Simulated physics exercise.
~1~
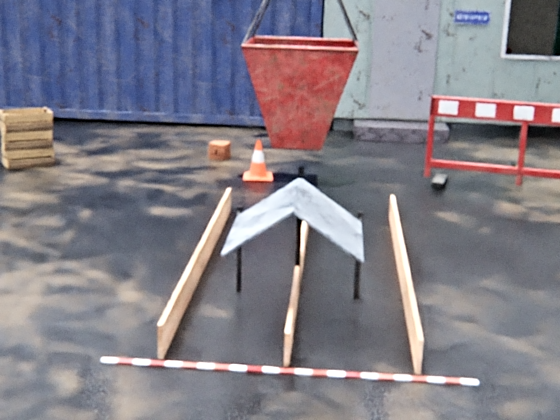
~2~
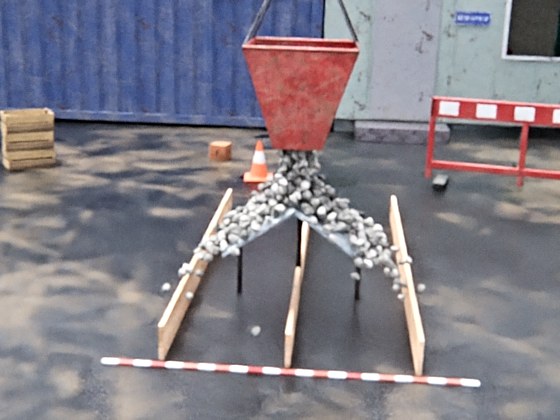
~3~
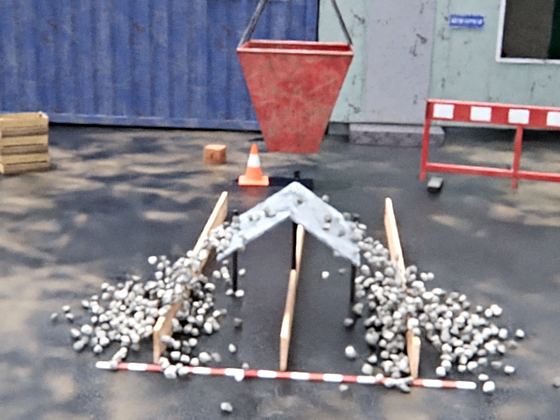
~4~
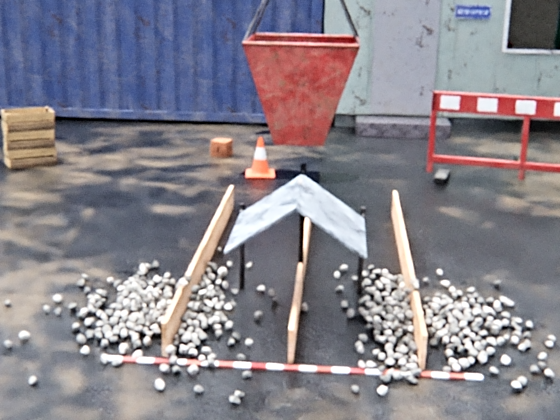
In a paved yard, stones pouring from a red skip onto a steel ridge, sliding both ways and settling in scattered heaps around outer planks.
